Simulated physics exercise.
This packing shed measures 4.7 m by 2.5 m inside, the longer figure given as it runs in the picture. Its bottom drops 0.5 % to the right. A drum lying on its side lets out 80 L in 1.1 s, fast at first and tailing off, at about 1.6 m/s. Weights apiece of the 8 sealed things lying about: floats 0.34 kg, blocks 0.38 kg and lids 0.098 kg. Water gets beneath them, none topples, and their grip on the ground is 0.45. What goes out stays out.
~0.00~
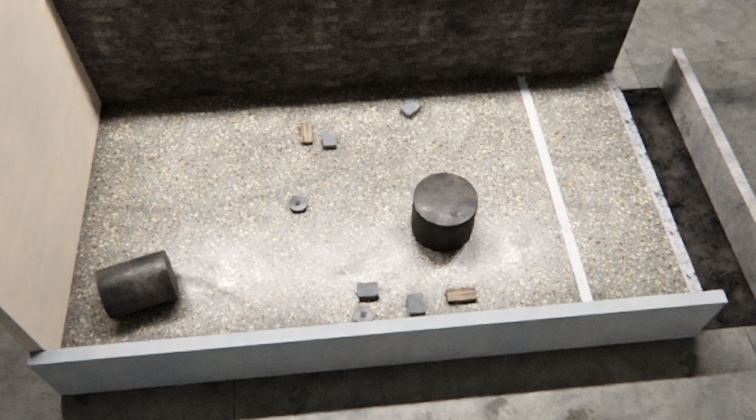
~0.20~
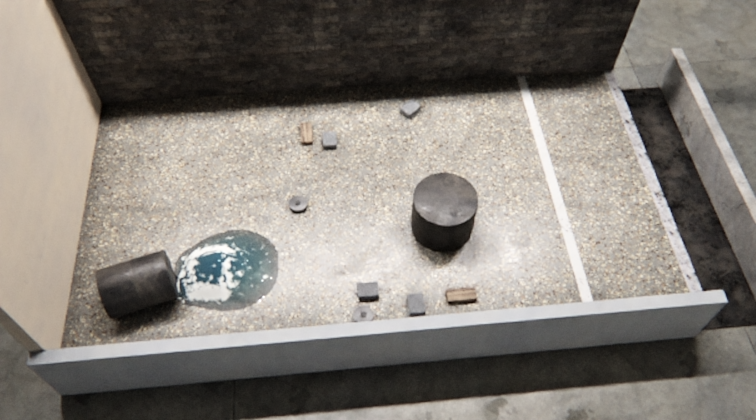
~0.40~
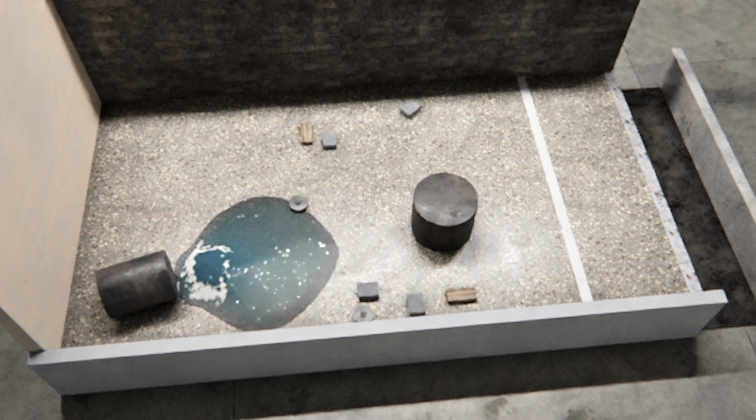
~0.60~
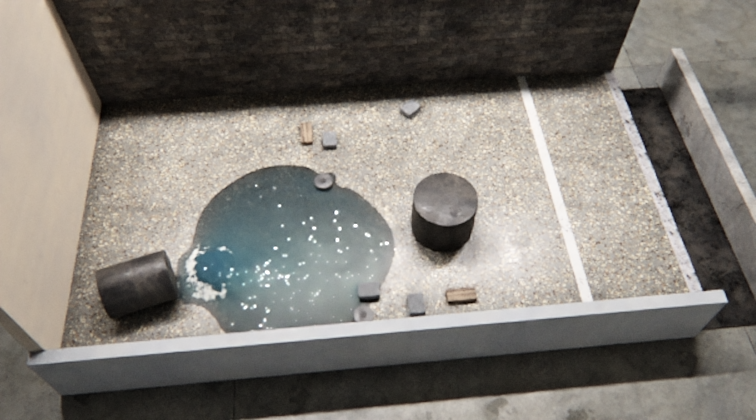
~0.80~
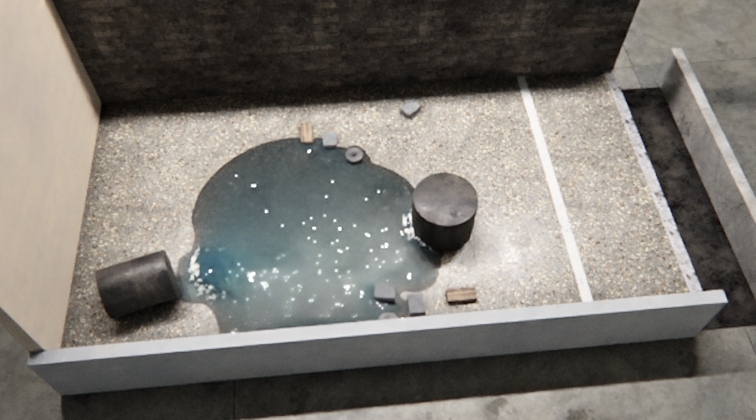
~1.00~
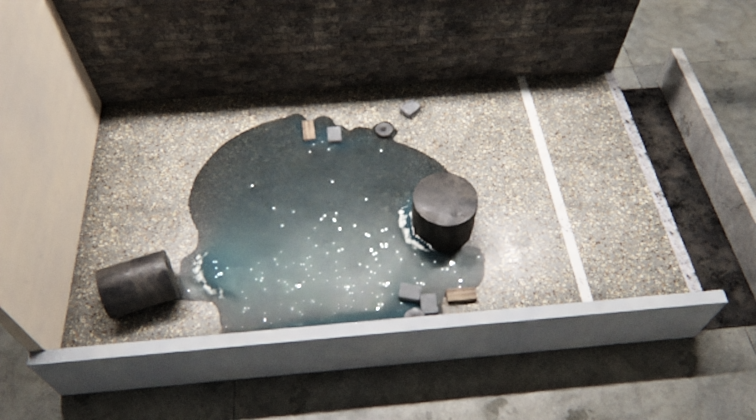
Blue-green water spreads from a dark drum across the speckled floor, shifting small objects rightward.
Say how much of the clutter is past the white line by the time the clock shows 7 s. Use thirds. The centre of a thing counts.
It is two thirds or more.
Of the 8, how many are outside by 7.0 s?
4 of them.
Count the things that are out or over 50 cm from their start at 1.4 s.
3 of them.
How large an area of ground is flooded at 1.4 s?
About 5.0 m2.
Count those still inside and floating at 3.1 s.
4 of them.
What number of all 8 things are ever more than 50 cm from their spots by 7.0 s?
8 of them.
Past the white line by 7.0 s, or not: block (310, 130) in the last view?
It is short.
After 1.4 s 0 of 8 are over the mark; 4 afloat.
After 3.1 s 4 of 8 are over the mark; 4 afloat.
After 4.9 s 7 of 8 are over the mark; 0 afloat.
After 7.0 s 7 of 8 are over the mark; 0 afloat.
